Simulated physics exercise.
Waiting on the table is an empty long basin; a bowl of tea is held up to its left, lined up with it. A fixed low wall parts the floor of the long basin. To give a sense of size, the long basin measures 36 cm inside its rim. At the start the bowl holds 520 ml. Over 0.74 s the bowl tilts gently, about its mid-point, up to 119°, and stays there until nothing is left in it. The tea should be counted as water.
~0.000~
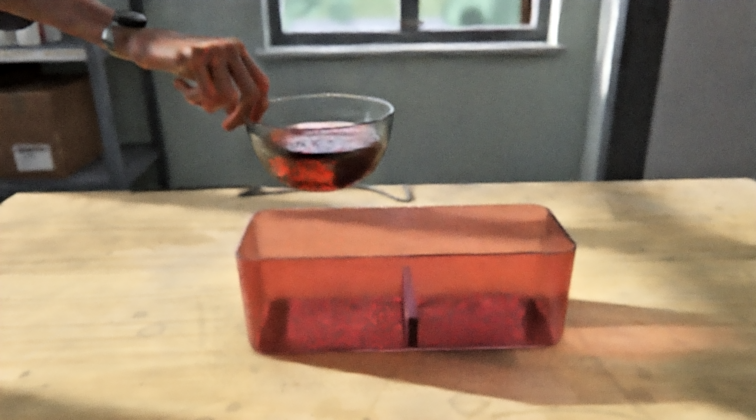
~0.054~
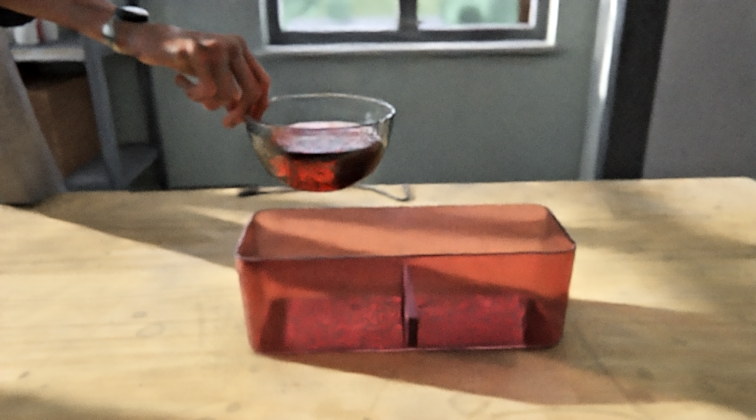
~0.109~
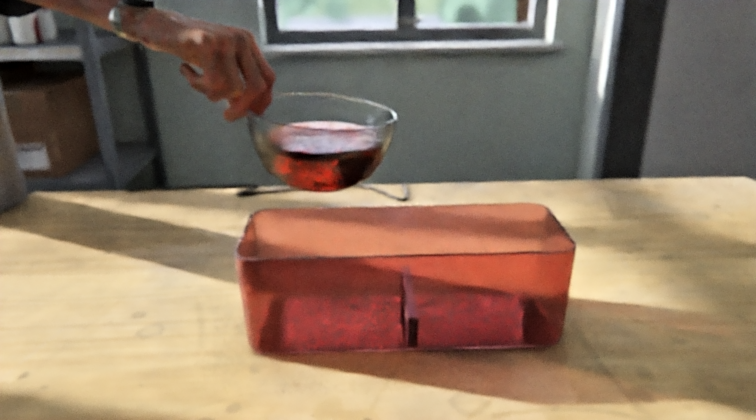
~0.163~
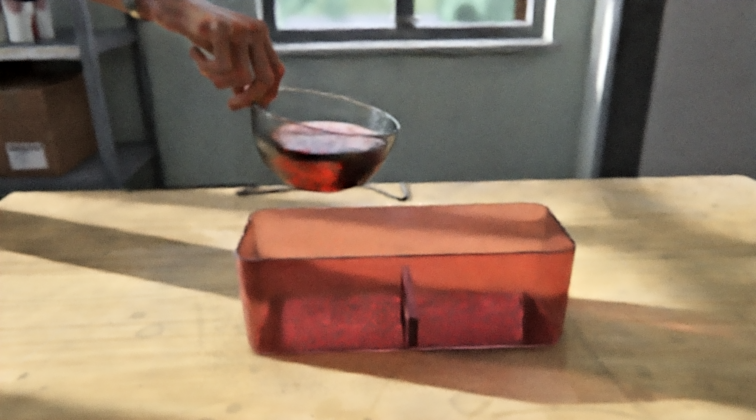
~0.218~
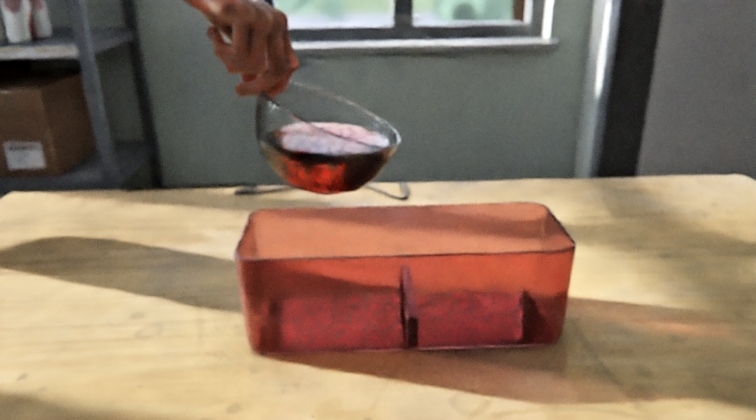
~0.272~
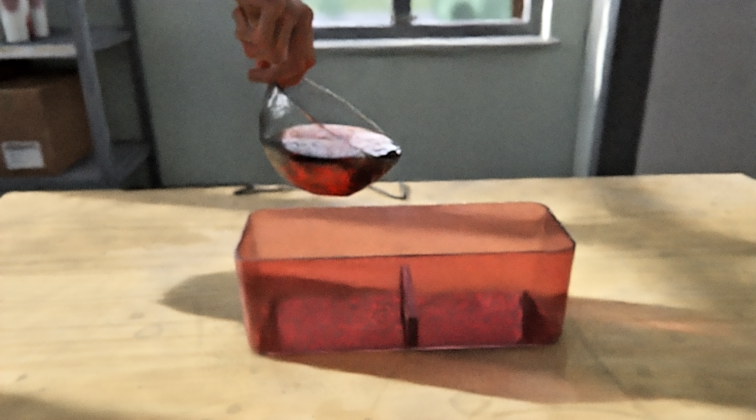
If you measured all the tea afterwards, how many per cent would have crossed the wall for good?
Around 61 per cent would have crossed.
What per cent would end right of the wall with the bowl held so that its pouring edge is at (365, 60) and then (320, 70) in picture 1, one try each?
45 and 10 %.
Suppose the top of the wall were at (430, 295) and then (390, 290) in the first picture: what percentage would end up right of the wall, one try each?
In turn about 45 and 80 per cent.
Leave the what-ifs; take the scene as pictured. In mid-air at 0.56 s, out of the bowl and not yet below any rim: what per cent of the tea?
Roughly 16 %.
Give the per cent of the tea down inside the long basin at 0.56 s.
I'd put it near 72 percent.
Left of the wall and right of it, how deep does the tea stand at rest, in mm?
Left part: About 8 mm; right part: About 16 mm.
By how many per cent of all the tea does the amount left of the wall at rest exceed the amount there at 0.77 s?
Near 1 in a hundred.
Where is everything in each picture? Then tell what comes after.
In the first frame, it leans 0°; its right rim is at (392, 111); the tea meets the walls at (256, 138) and (386, 135); the long basin's rim runs from (245, 234) to (561, 227); the wall's top is at (409, 290).
In the second frame, it leans 2°; its right rim is at (393, 113); the tea meets the walls at (256, 137) and (386, 136).
In the third frame, it leans 6°; its right rim is at (395, 119); the tea meets the walls at (258, 136) and (386, 138).
In the fourth frame, it leans 14°; its right rim is at (398, 128); the tea meets the walls at (260, 135) and (389, 140).
In the fifth frame, it leans 24°; its right rim is at (399, 141); the tea meets the walls at (262, 135) and (393, 141).
In the sixth frame, it leans 35°; its right rim is at (397, 156); the tea meets the walls at (267, 137) and (396, 144); 1 per cent is over the edge.
By 0.56 s the tilt is 103° and 12 per cent is still to pour, 19 is left of the wall and 52 right of it.
By 0.77 s the tilt is 119° and 0 per cent is still to pour, 38 is left of the wall and 62 right of it.
By 1.00 s the tilt is 119° and 0 per cent is still to pour, 38 is left of the wall and 61 right of it.
By 1.24 s the tilt is 119° and 0 per cent is still to pour, 38 is left of the wall and 61 right of it.
At rest 38 per cent lies left of the wall, 61 right of it and 1 outside.
